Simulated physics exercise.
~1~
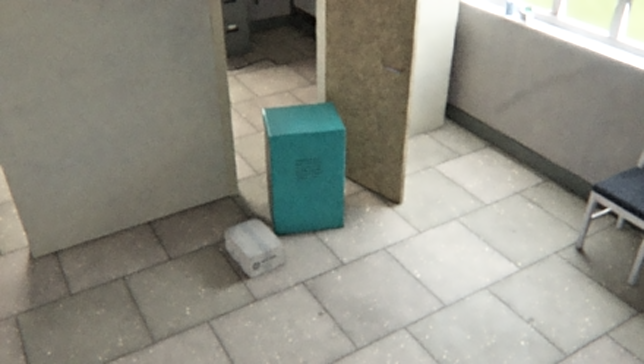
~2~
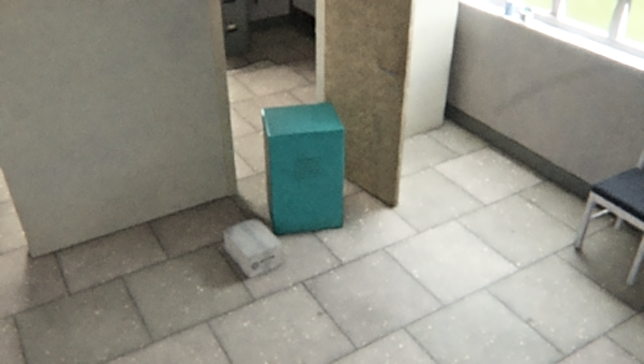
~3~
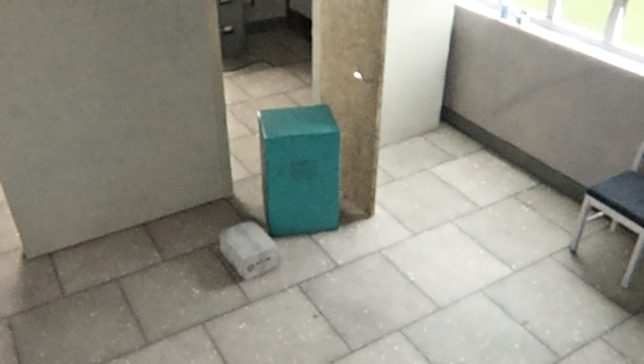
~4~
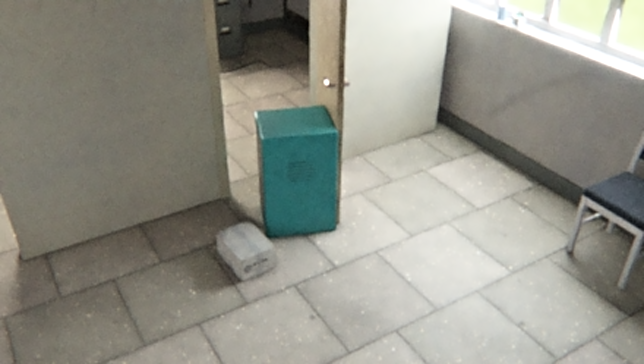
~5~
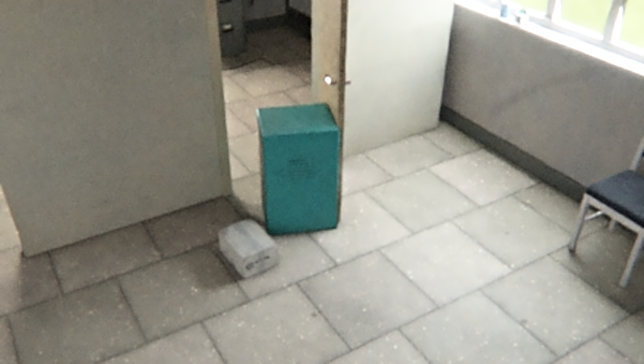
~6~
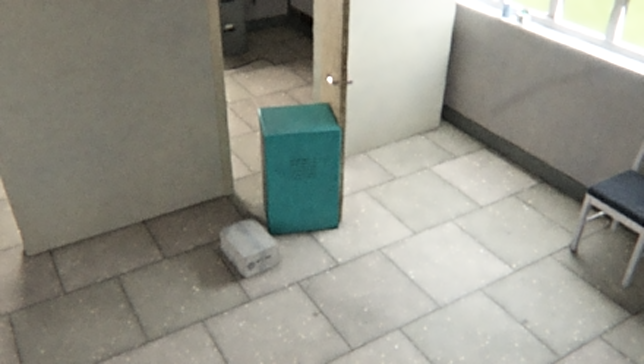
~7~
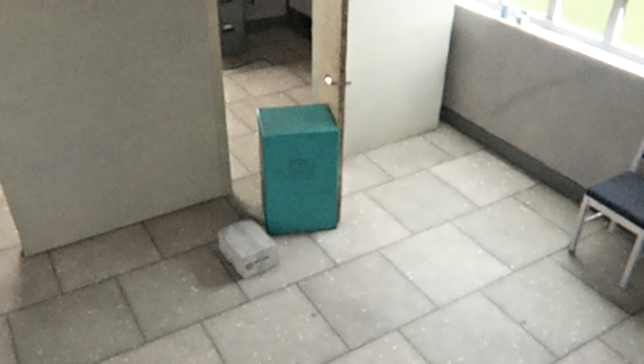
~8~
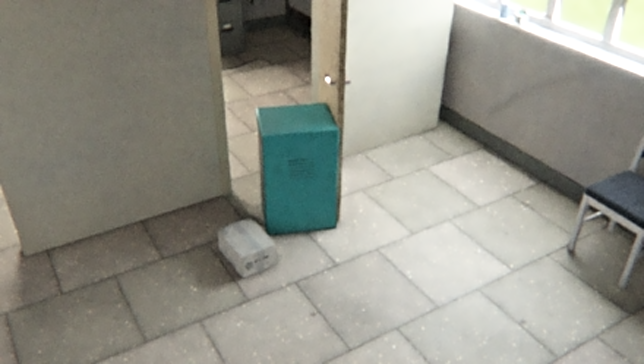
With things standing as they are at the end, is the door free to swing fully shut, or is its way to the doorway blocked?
Its way is blocked. The turquoise appliance stands at the doorway in the path of the door, which rests still well open.
